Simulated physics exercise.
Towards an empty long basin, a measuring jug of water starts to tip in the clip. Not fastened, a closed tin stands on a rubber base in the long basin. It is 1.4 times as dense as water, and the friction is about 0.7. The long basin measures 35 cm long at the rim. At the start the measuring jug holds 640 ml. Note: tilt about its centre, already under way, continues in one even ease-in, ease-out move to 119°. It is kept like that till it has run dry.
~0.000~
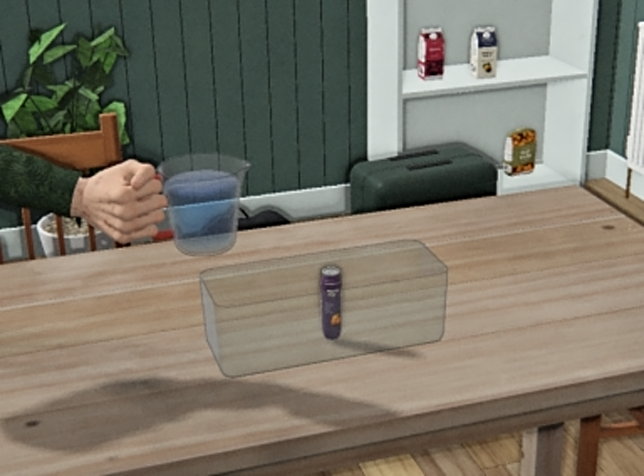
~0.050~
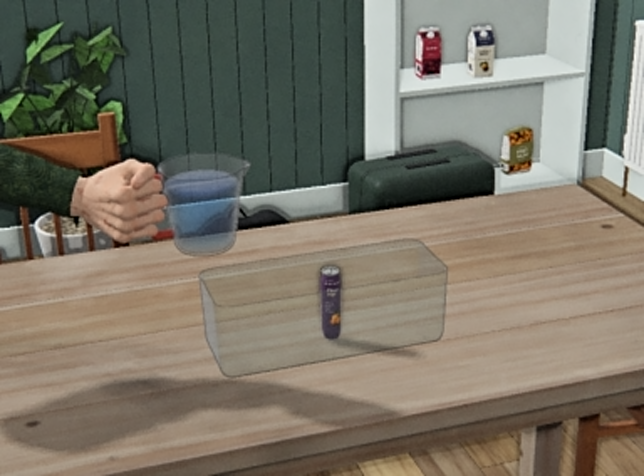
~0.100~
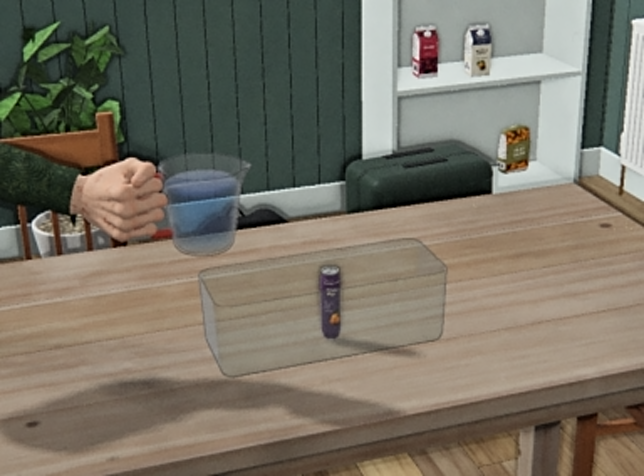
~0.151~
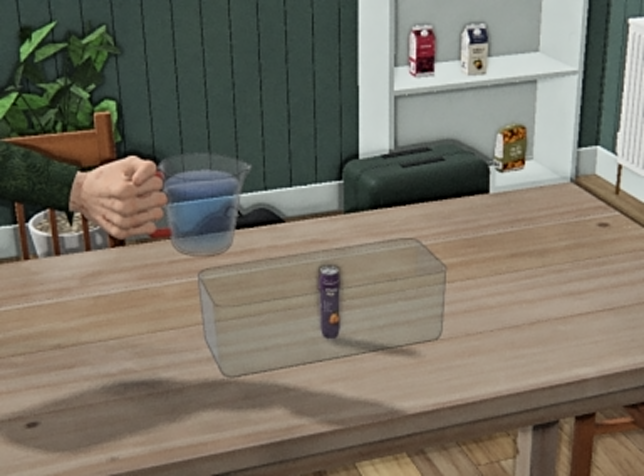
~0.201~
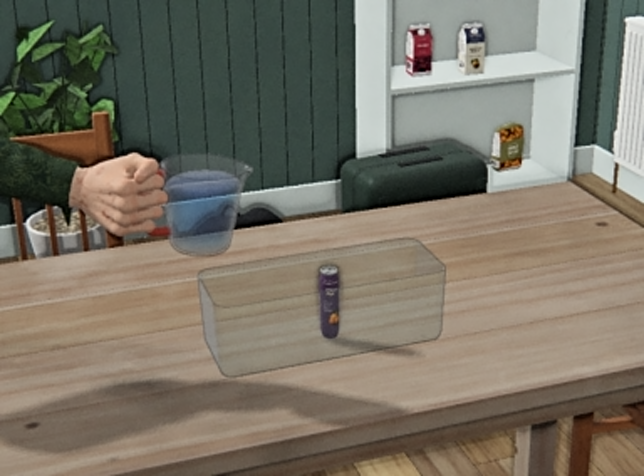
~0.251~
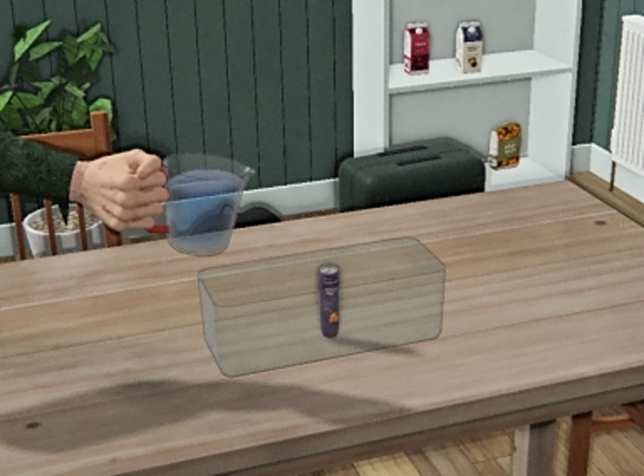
At a wooden table, a hand held a clear jug of blue liquid to the left above a see-through basin with a small purple tin inside, then tilted the jug slightly to the right.
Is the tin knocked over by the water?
No: It will not come down.
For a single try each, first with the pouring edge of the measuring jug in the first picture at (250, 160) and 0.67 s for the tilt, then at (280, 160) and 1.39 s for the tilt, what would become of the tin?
The tin stays vertical the first time and overturns the second time.
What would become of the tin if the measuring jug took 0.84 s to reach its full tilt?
The tin would stay balanced.
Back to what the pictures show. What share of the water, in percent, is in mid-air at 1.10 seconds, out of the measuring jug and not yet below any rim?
12 in a hundred, give or take.
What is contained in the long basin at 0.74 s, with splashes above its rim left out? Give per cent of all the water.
I reckon close to 6 percent of it.
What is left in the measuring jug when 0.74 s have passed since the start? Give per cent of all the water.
At that time about 78 in a hundred parts are still held.
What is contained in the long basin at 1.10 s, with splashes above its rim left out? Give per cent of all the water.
My estimate is about 78 percent.
After 0.74 s the tilt is 66° and 77 per cent is still to pour; the tin stands where it began.
After 1.10 s the tilt is 107° and 12 per cent is still to pour; the tin stands where it began.
After 1.48 s the tilt is 119° and 0 per cent is still to pour; the tin stands where it began.
After 1.89 s the tilt is 119° and 0 per cent is still to pour; the tin stands where it began.
In the end the tin stands where it began.
